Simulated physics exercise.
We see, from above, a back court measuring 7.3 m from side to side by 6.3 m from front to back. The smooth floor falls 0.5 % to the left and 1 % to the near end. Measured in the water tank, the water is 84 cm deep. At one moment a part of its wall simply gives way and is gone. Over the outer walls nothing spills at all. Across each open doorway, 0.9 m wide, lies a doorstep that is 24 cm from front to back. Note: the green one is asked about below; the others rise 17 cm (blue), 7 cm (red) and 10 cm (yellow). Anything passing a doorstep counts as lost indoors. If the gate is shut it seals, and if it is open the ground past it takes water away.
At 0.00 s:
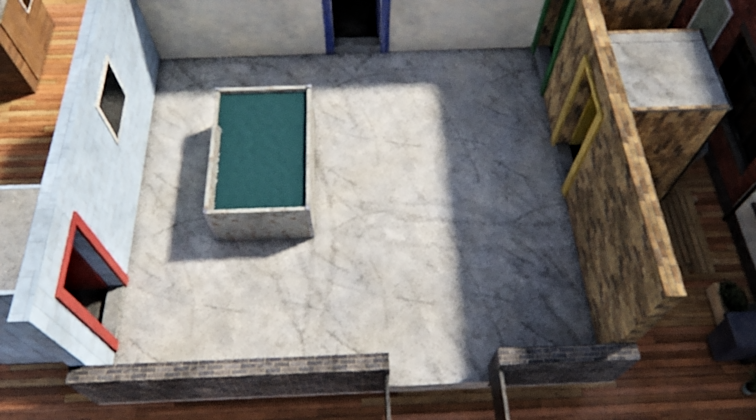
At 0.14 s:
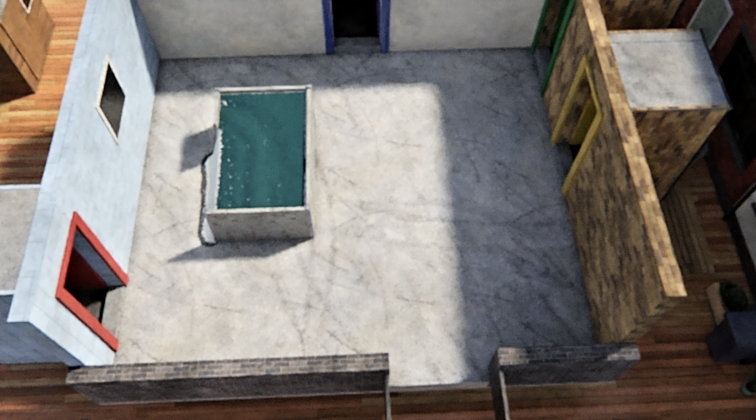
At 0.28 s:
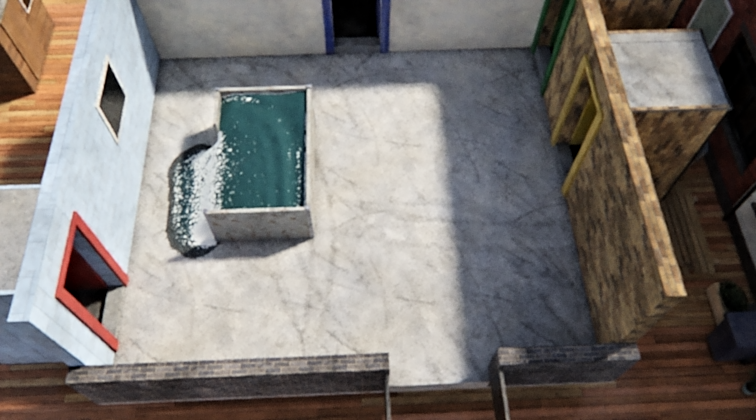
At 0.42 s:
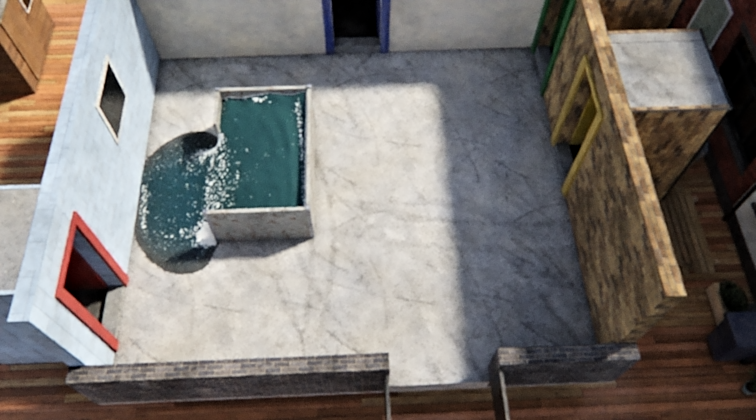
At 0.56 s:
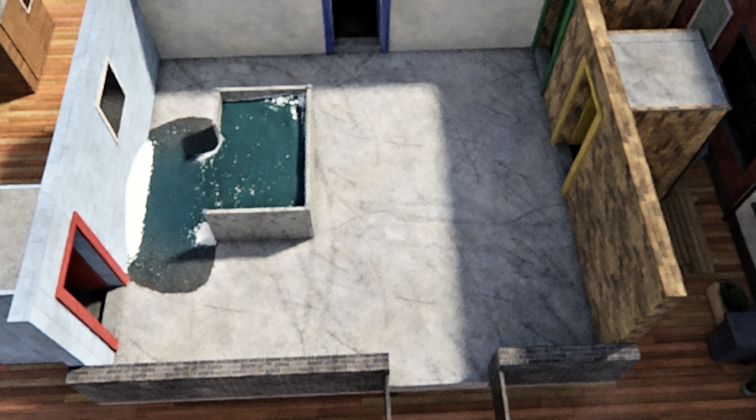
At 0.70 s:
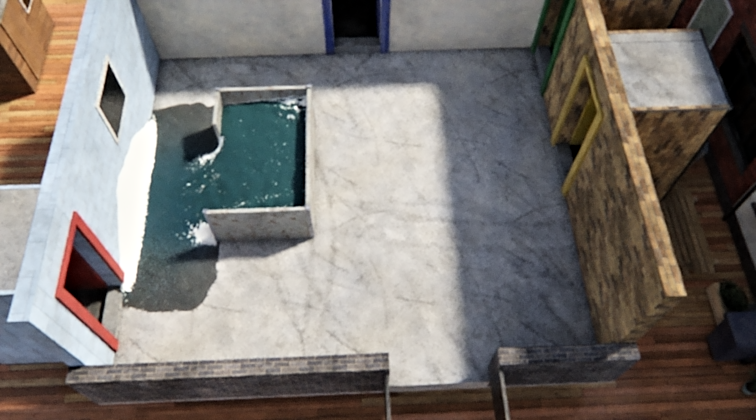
The clip opens on a high view of a roofless court with a pale marbled floor and a still, full water tank. Part of the tank's left wall gives way, and foaming water pours out, fans across the floor to the left wall, and spreads along it toward the red doorway.
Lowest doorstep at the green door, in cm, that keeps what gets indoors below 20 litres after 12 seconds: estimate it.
My estimate is 6.5 cm.
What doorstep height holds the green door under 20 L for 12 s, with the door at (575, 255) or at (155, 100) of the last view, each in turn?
You'd want roughly 8.5 cm there first, then roughly 10.5 cm.
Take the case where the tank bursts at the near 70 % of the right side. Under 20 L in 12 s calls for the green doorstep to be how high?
Then something near 11.5 cm.
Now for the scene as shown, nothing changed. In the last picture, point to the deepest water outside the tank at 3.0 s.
(113, 370).
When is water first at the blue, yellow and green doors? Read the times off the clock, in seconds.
Door blue 2.6 s / door yellow 5.0 s / door green 4.0 s.
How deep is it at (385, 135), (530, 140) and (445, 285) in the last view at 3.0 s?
Respectively 0 cm, 0 cm and 0 cm.
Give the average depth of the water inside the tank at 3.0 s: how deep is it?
About 20 cm.
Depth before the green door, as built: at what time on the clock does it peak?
It peaks at about 4.5 s.
After 1.4 s water covers 15 % of the floor, deepest (57 cm) near (148, 211); it has not reached the green door.
After 3.0 s water covers 40 % of the floor, deepest (35 cm) near (113, 370); it has not reached the green door.
After 12.0 s water covers 100 % of the floor, deepest (12 cm) near (343, 372); 4 cm at the green door, 0 litres in over its 22 cm doorstep.
At the green door as built, the water arrived by 4.3 s and peaked near 11 cm at 4.6 s.
Run again over the same 12 s with other heights there, 39 litres in over 5.5 cm, 12 litres over 7.5 cm. The limit of 20 litres is kept from about 6.5 cm up.
